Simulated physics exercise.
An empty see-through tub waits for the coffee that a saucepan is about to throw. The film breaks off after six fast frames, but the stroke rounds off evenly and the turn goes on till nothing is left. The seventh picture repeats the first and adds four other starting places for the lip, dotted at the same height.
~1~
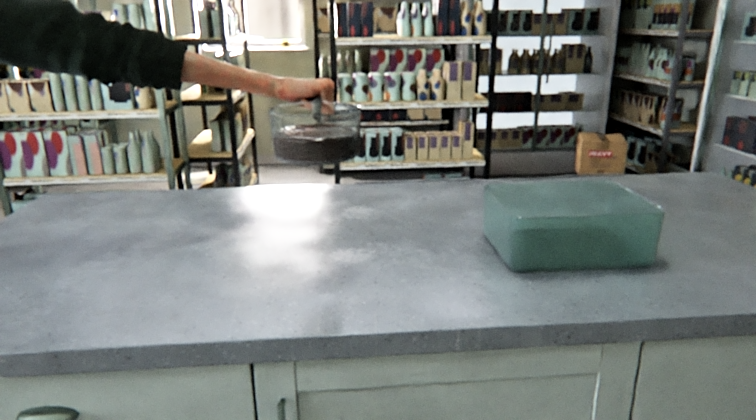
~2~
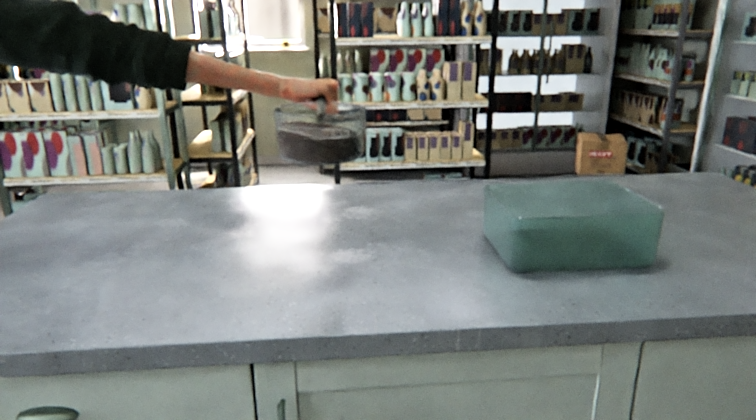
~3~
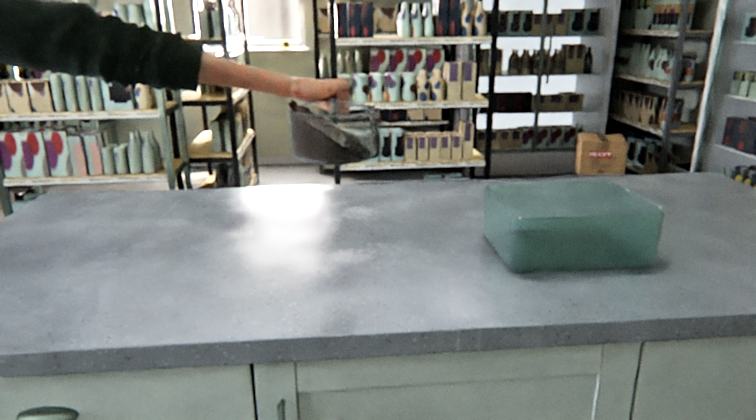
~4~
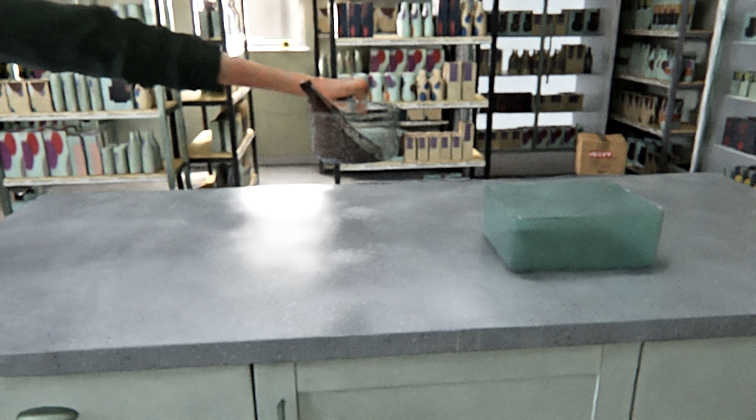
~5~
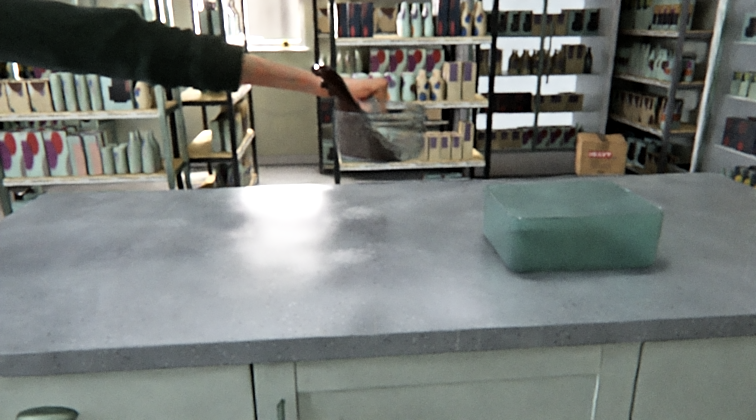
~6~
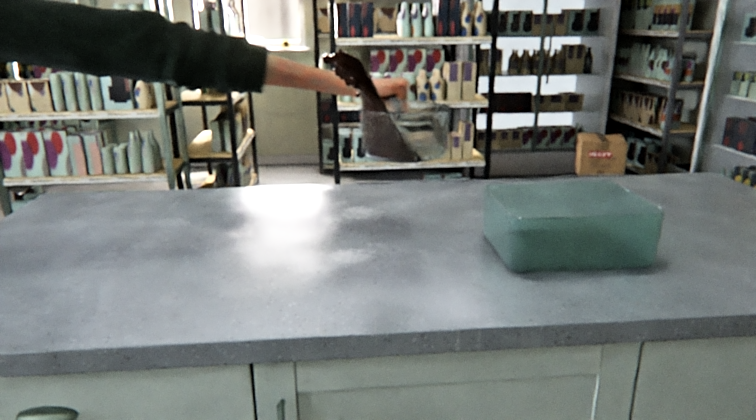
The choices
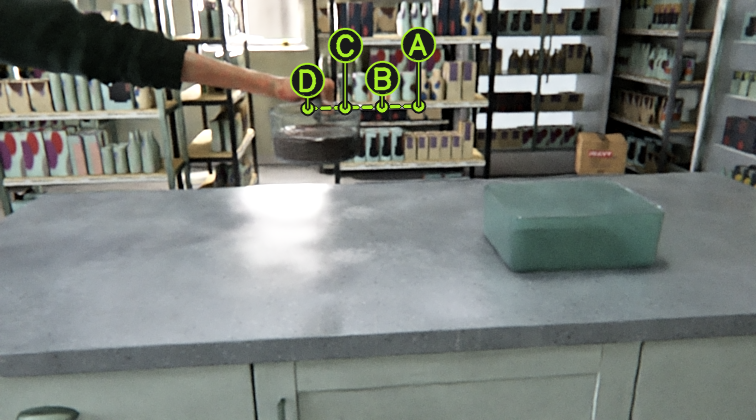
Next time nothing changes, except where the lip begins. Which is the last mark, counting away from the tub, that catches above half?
The limit is B.
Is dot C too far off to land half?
Yes.
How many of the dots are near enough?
Two of them.
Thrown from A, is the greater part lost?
No, not at all.
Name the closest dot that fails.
Here it is dot C.
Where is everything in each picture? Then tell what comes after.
Upright, lip at (358, 107); tub from (508, 270) to (652, 264); nothing has left yet.
Upright, lip at (363, 107); nothing has left yet.
Upright, lip at (377, 107); coffee is over the rim, down to (297, 109).
Upright, lip at (397, 106); coffee is over the rim, down to (320, 108).
Upright, lip at (422, 106); coffee is over the rim, down to (357, 107).
Upright, lip at (447, 105); coffee is over the rim, down to (372, 107).
On the marked copy, A at (418, 106); B at (382, 106); C at (345, 107); D at (307, 108).
With A, about 67 % lands in the tub, 4 % falls short and 29 % goes beside or beyond.
With B, about 73 % lands in the tub, 5 % falls short and 22 % goes beside or beyond.
With C, about 25 % lands in the tub, 56 % falls short and 19 % goes beside or beyond.
With D, about 20 % lands in the tub, 65 % falls short and 15 % goes beside or beyond.
